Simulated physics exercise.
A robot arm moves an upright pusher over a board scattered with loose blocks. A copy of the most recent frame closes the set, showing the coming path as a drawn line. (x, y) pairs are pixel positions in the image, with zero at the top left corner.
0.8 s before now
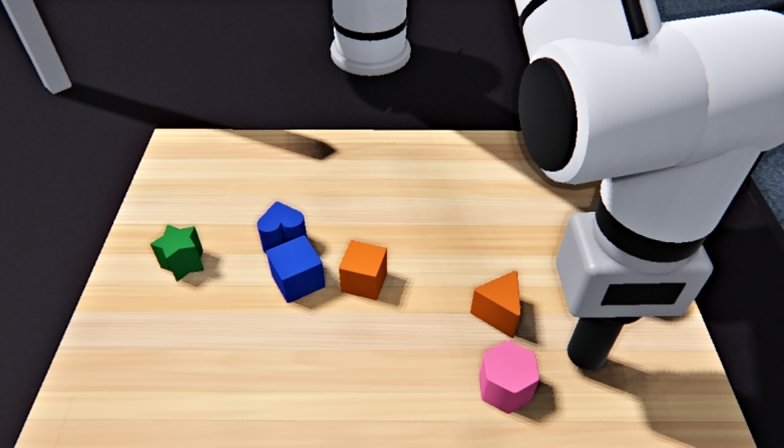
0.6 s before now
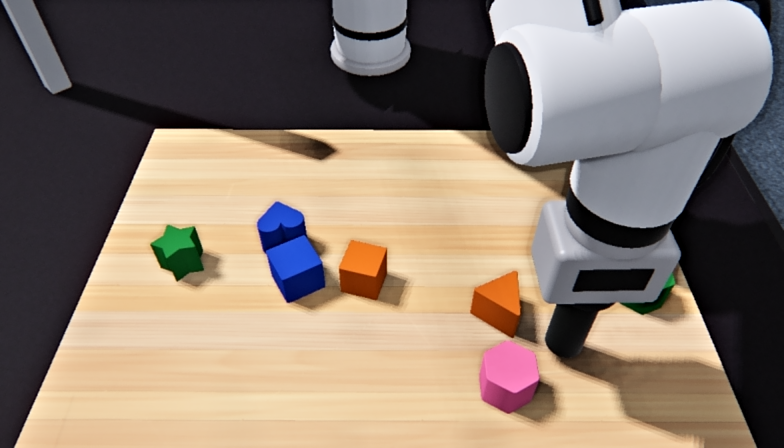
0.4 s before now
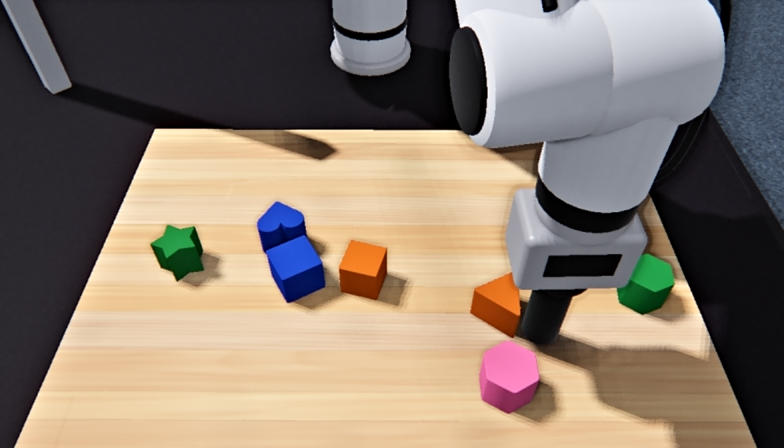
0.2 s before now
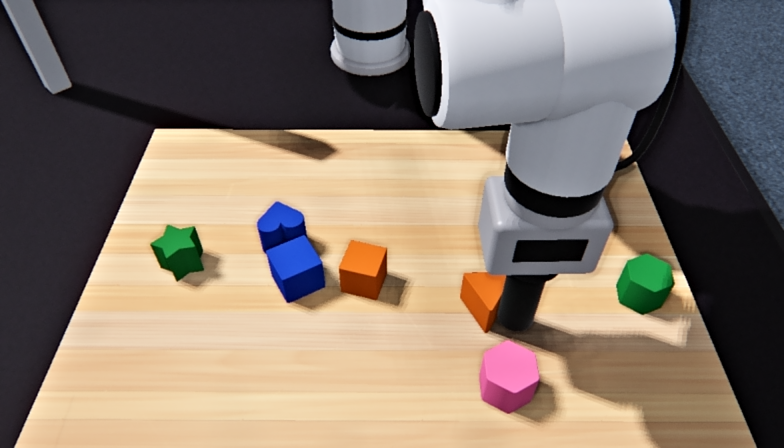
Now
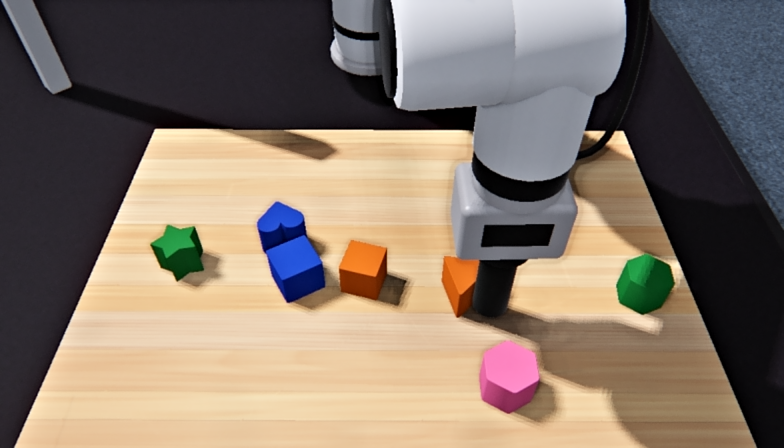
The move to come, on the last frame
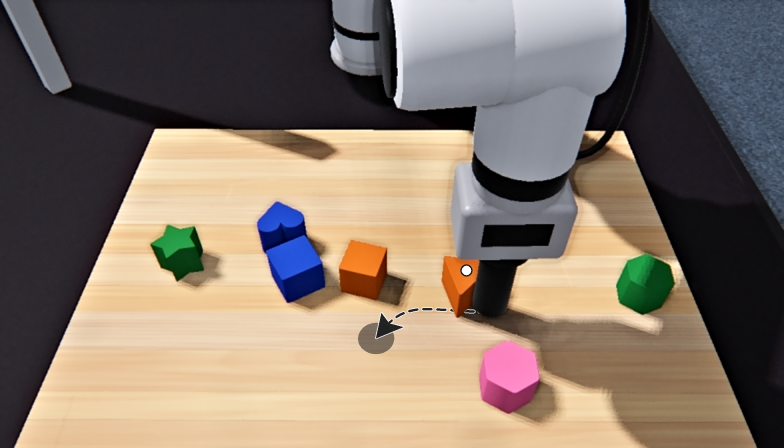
A robot arm moves left across the board and pushes the orange triangular block slightly left.
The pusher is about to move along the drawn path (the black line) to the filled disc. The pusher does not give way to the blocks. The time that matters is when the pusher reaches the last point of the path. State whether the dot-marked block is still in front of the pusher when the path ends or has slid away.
Fallen away.
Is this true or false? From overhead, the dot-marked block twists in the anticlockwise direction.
This is false.
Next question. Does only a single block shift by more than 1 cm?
Yes, that is what happens.
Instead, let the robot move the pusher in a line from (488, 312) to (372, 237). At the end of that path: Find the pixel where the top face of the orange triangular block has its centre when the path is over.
If I read the scene right, the answer is (353, 196).
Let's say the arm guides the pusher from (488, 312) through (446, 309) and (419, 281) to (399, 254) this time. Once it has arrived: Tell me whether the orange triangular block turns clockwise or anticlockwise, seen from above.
Seen from above, clockwise.
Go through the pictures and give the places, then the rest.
The first frame shows lower end of the pusher at (586, 354), tops of blocks, orange square block at (363, 257), orange triangular block at (504, 291).
The second frame shows pusher at (563, 342), blocks as before.
The third frame shows pusher at (540, 330), blocks as before.
The fourth frame shows pusher at (515, 317), orange triangular block at (490, 285).
The fifth frame shows pusher at (490, 304), orange square block at (363, 257), orange triangular block at (466, 270).
The drawn path runs from (488, 312) over (446, 310) and (405, 313) to (376, 338); the dot is on the orange triangular block.
What follows on the original path. One third of the way, pusher at (447, 301); orange triangular block at (441, 261), turned 40° clockwise.
Two thirds of the way, pusher at (405, 304); orange triangular block at (438, 259), turned 45° clockwise.
At the end, pusher at (376, 330); orange square block not moved; orange triangular block at (438, 259), turned 45° clockwise.
